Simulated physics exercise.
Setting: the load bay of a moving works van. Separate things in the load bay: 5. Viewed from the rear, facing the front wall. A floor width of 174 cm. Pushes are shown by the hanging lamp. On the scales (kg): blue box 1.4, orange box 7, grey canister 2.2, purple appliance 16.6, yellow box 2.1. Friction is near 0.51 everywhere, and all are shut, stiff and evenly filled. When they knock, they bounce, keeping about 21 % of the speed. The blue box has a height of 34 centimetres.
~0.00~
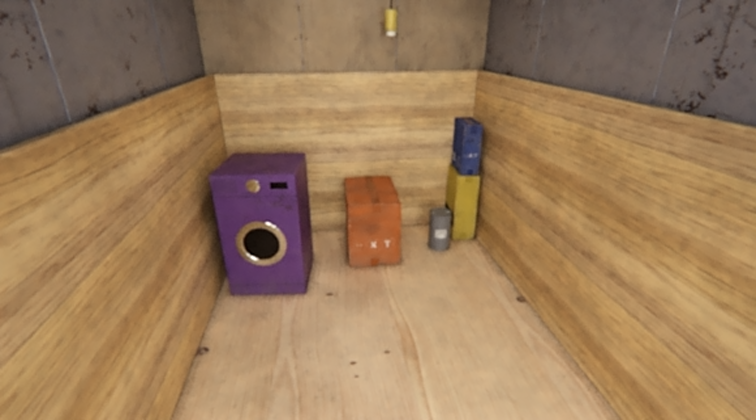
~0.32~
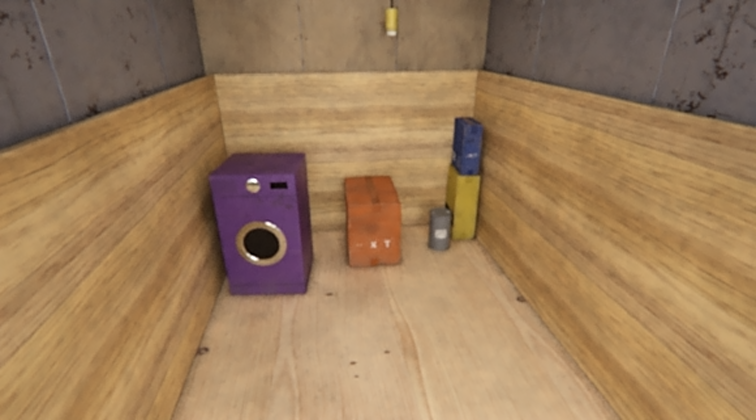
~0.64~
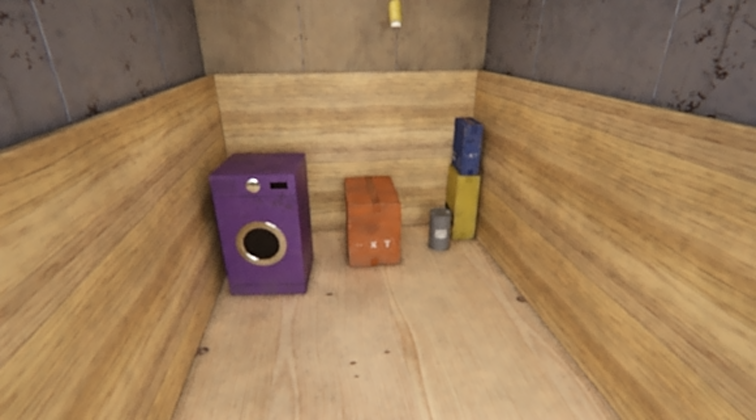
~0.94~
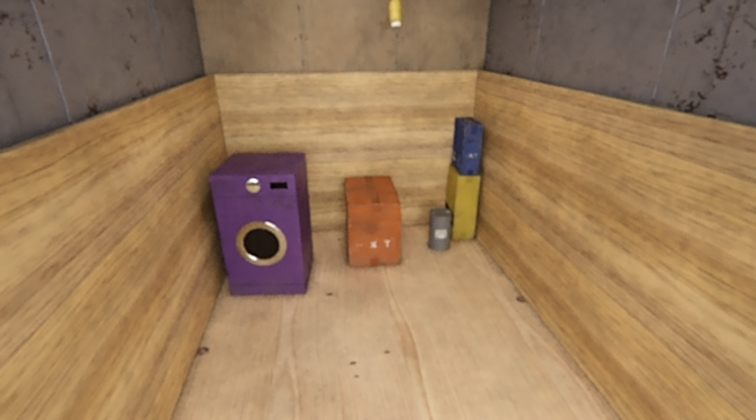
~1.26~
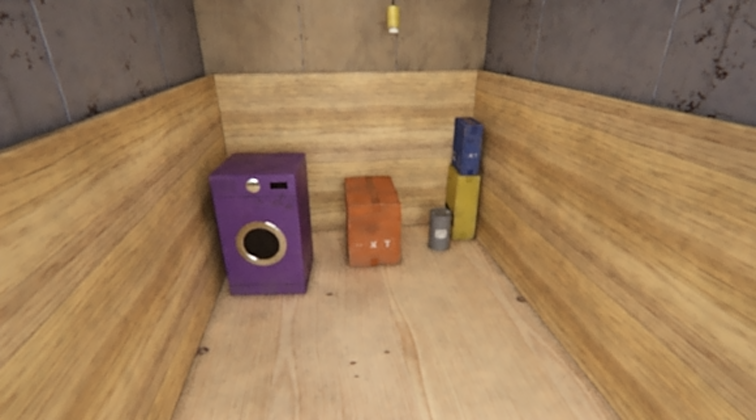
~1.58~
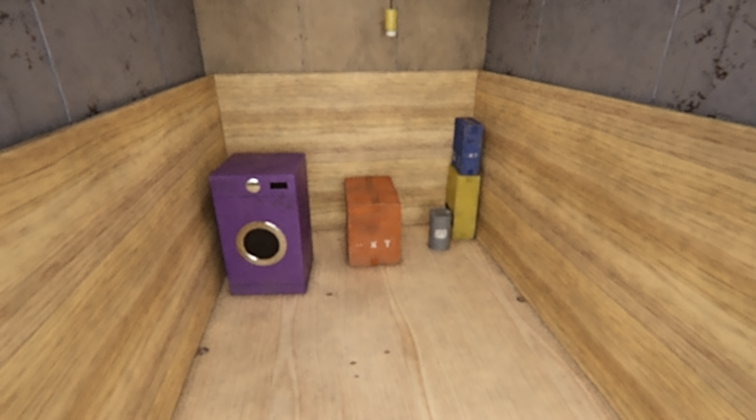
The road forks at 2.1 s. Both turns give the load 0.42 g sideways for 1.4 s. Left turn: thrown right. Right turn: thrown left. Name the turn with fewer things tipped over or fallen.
I'd swing left.
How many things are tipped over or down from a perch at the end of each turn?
Count for left: 0; count for right: 3.
Turning left. Around 2.38 s, load feels 0.42 g right.
Around 3.38 s, load feels 0.20 g right; blue box shifted 3 cm near (470, 146).
Around 3.68 s, no push.
Finally (4.2 s), all 5 still in place (within 15 cm). Final places as that camera would see them, blue box near (468, 146), orange box near (371, 219).
Turning right instead, blue box, grey canister and yellow box tipped over or down from a perch, 3 of 5 in all.
